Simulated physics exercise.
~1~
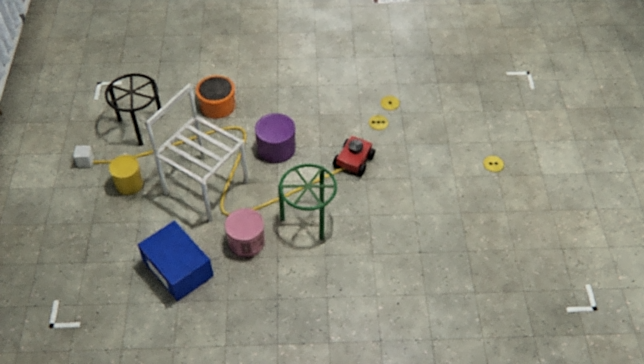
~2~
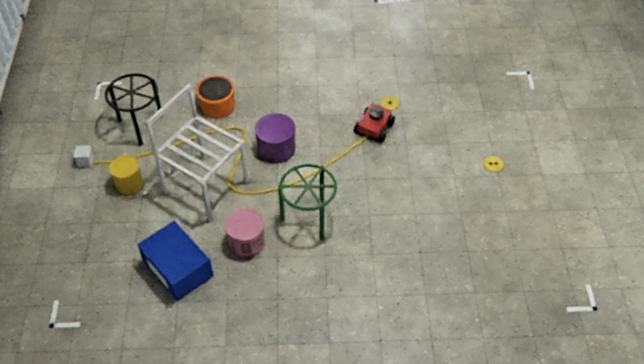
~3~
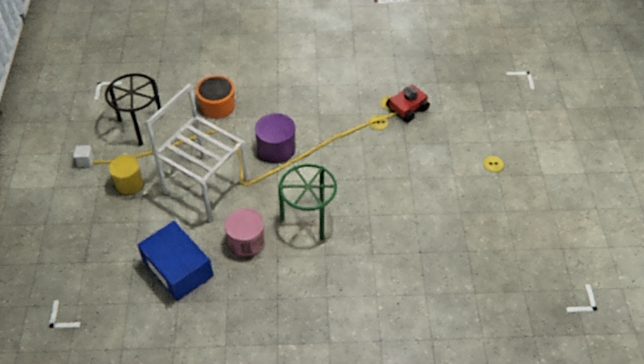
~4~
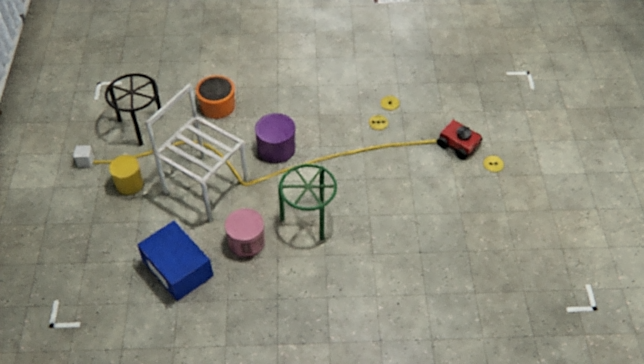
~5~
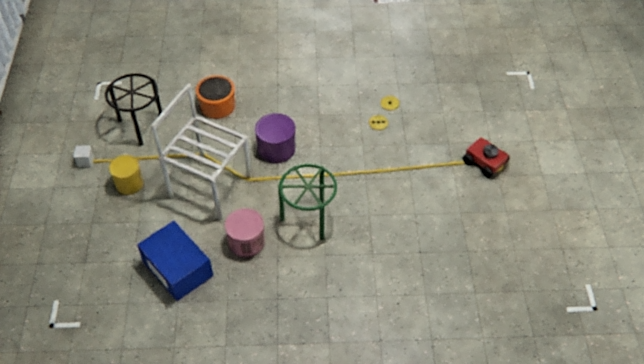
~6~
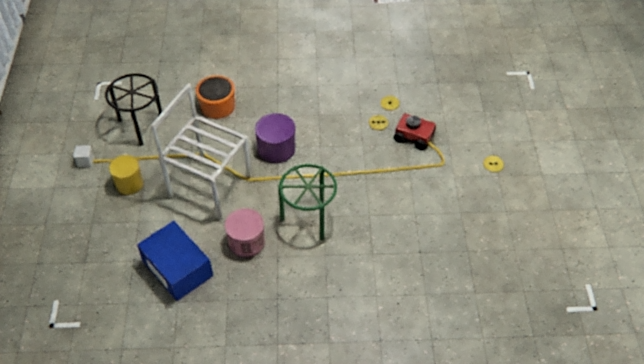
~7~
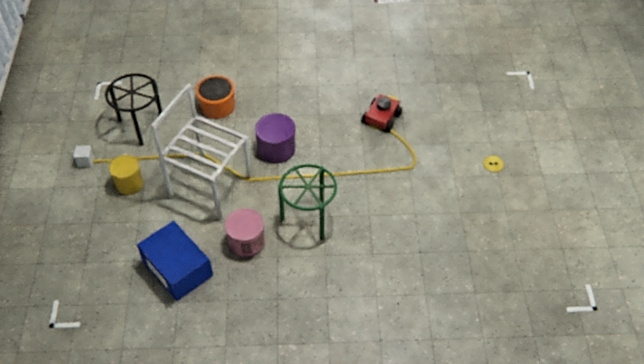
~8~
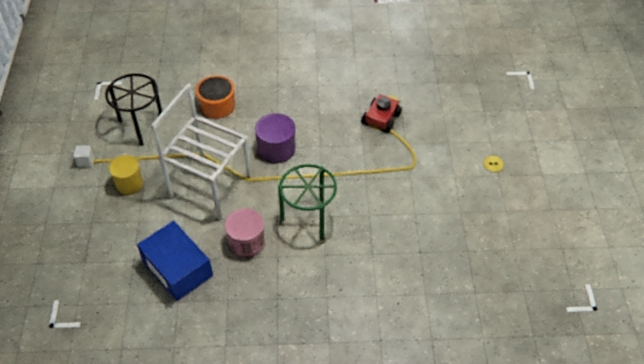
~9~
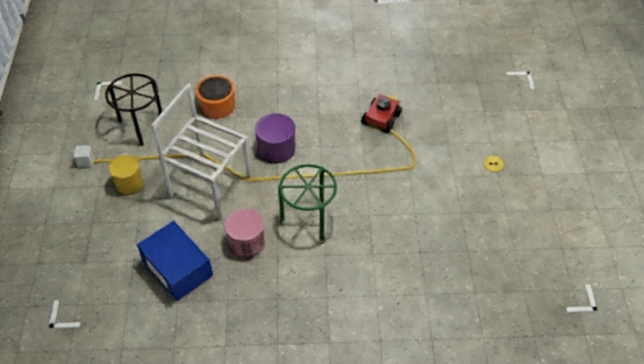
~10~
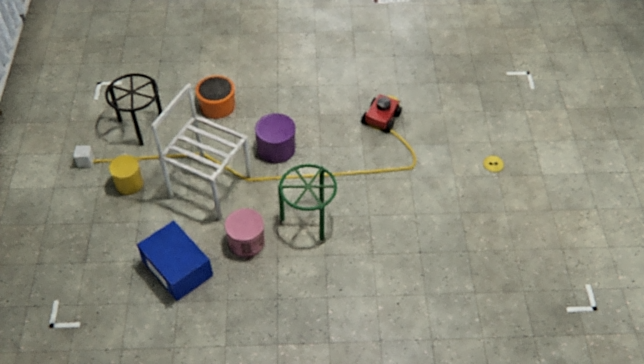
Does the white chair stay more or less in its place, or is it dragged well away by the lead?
The white chair stays more or less in its place. It shifts only slightly as the lead tightens and is still standing at the end.
